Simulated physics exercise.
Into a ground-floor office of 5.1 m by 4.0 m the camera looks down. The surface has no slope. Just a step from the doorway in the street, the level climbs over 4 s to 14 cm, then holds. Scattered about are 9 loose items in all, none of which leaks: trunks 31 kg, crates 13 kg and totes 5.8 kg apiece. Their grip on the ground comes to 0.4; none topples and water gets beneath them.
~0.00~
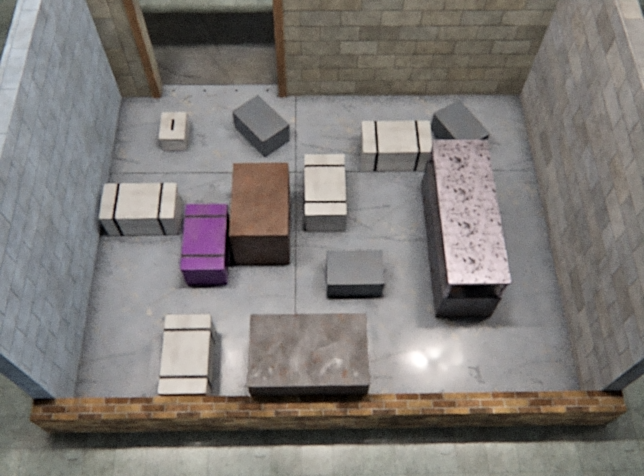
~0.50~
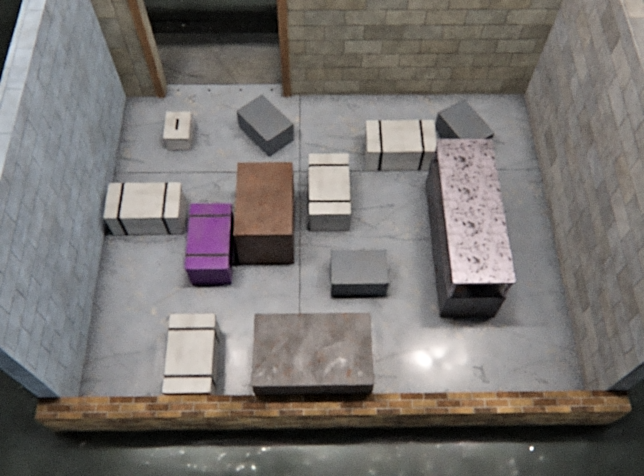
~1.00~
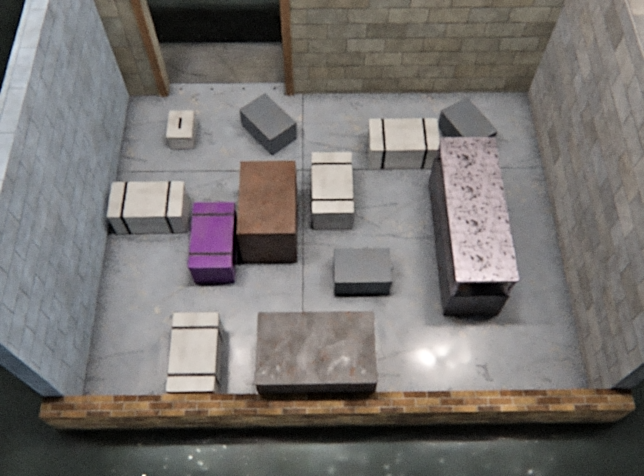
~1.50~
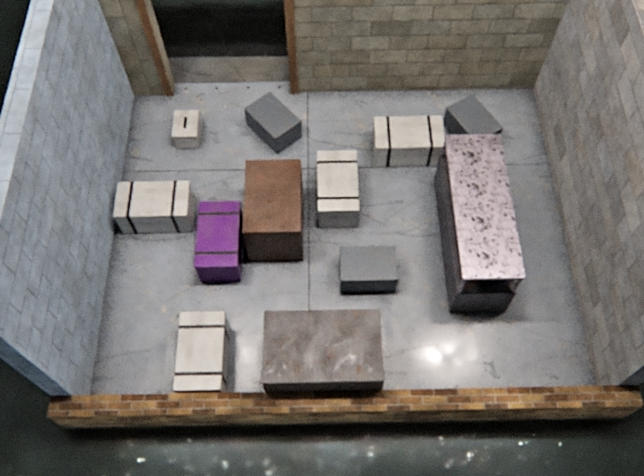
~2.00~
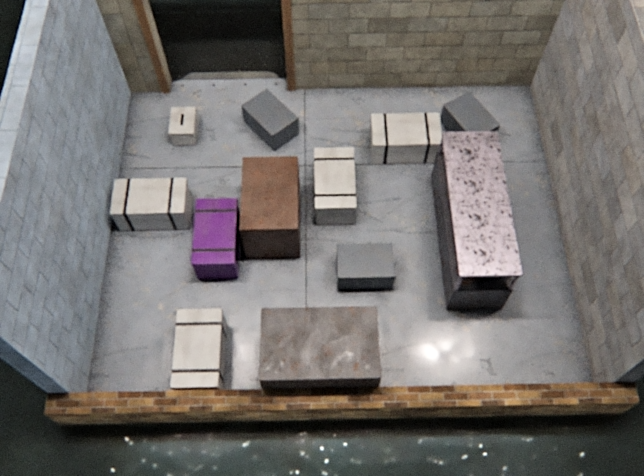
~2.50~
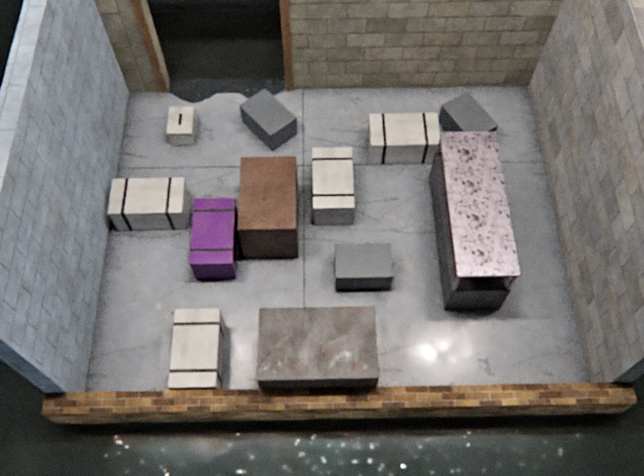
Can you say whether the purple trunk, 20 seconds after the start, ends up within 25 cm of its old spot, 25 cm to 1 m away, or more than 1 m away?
It winds up well off.
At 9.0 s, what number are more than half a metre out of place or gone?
Tally: 3.
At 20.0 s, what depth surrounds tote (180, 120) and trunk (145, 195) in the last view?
First about 13 cm, second about 12 cm.
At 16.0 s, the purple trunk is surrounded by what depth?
The depth there is around 6 cm.
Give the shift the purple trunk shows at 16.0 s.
I'd guess some 200 cm by then.
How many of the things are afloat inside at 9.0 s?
At that time, 1.
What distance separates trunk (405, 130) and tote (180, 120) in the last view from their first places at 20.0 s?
Respectively 60 and 300 cm.
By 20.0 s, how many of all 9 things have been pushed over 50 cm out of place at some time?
All told, that gives 9.
After 4.0 s the purple trunk is near (213, 230), 0.0 m from its start, aground; 0 afloat.
After 9.0 s the purple trunk is near (213, 246), 0.2 m from its start, aground; 1 afloat.
After 16.0 s the purple trunk is near (406, 309), 2.2 m from its start, aground; 5 afloat.
After 20.0 s the purple trunk is near (447, 361), 2.8 m from its start, afloat; 9 afloat.
